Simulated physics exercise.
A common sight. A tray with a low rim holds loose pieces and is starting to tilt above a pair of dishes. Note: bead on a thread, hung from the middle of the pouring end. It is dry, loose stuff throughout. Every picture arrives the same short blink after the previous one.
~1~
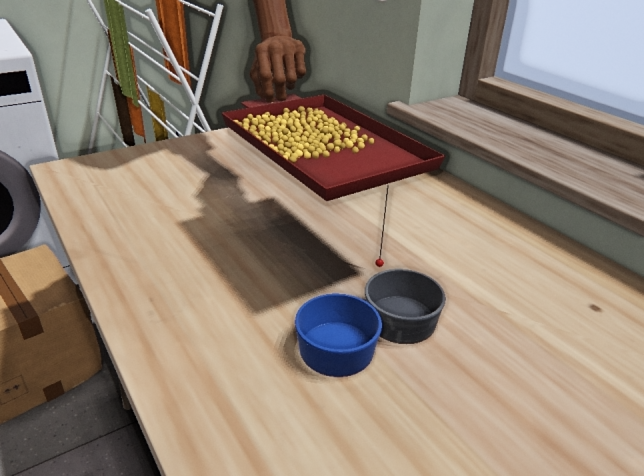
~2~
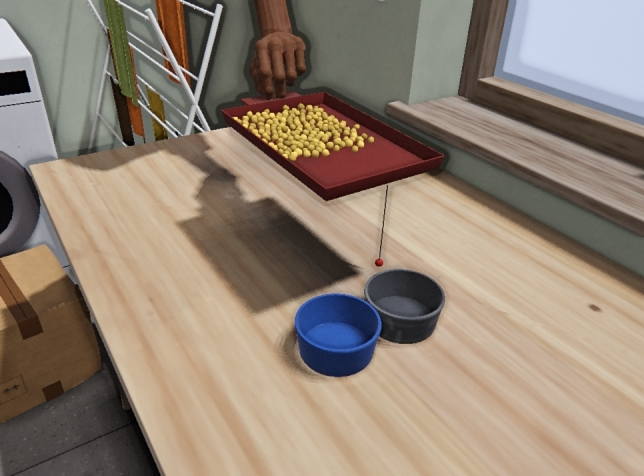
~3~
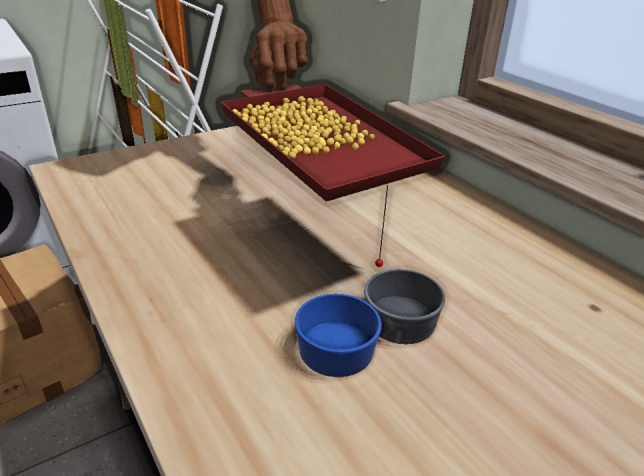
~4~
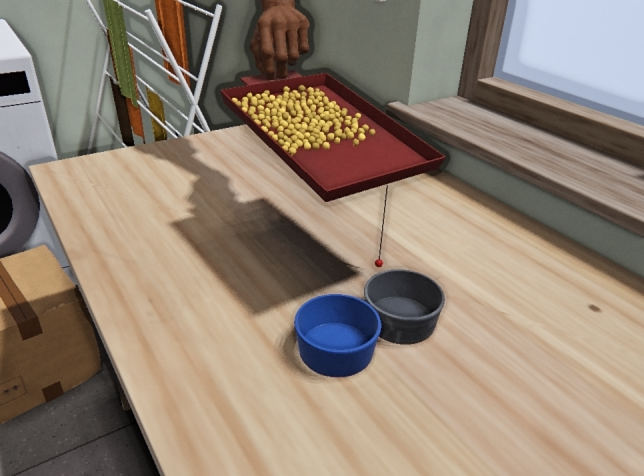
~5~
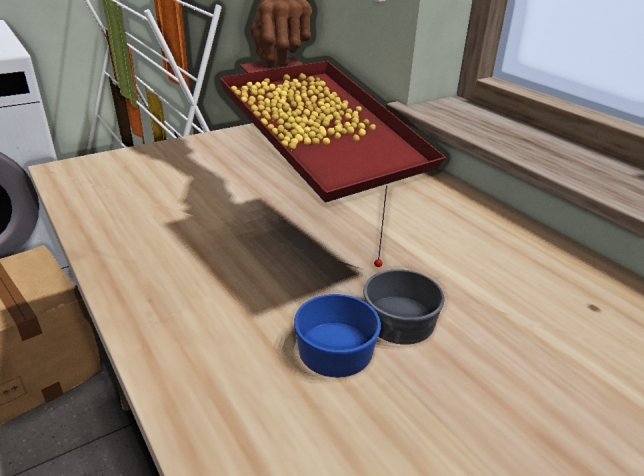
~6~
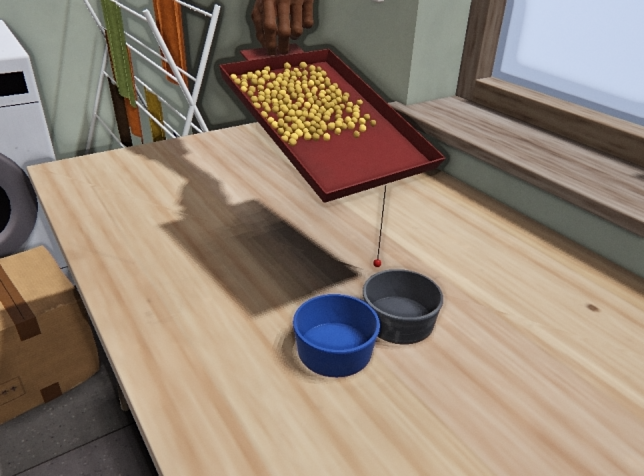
Above a wooden table, a hand gradually tilts a red tray of yellow corn balls.
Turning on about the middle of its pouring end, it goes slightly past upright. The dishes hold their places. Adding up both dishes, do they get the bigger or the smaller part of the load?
They get the bigger part.
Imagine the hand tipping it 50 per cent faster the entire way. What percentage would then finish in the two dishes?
It would be some 60 in a hundred.
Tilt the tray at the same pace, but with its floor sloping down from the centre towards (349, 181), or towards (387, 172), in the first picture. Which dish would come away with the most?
So, the dish at the left the first time round, the dish at the right the second.
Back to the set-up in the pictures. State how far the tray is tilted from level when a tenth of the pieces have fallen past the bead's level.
Close to 70° of tilt at that moment.
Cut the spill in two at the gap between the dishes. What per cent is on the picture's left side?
Estimate: Near 10 per cent.
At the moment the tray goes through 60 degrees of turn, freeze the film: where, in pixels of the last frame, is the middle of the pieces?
The centre of the load shows up near (375, 169) in the last view.
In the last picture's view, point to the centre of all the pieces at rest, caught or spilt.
Near (398, 322).
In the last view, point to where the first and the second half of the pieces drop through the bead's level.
First roughly (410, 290), then roughly (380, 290).
Shortly afterwards, tray tipped steeply; the bulk on the tray; only a few in the left dish; only a few in the right dish; only a few outside both; a little in the air.
Next, tray tipped right over; the bulk on the tray; a little in the left dish; a little in the right dish; a little outside both; only a few in the air.
Some moments later, tray tipped past a quarter turn; near a quarter in the left dish; near half in the right dish; near a quarter outside both.
In the end, tray tipped past a quarter turn; near a quarter in the left dish; near half in the right dish; near a quarter outside both.
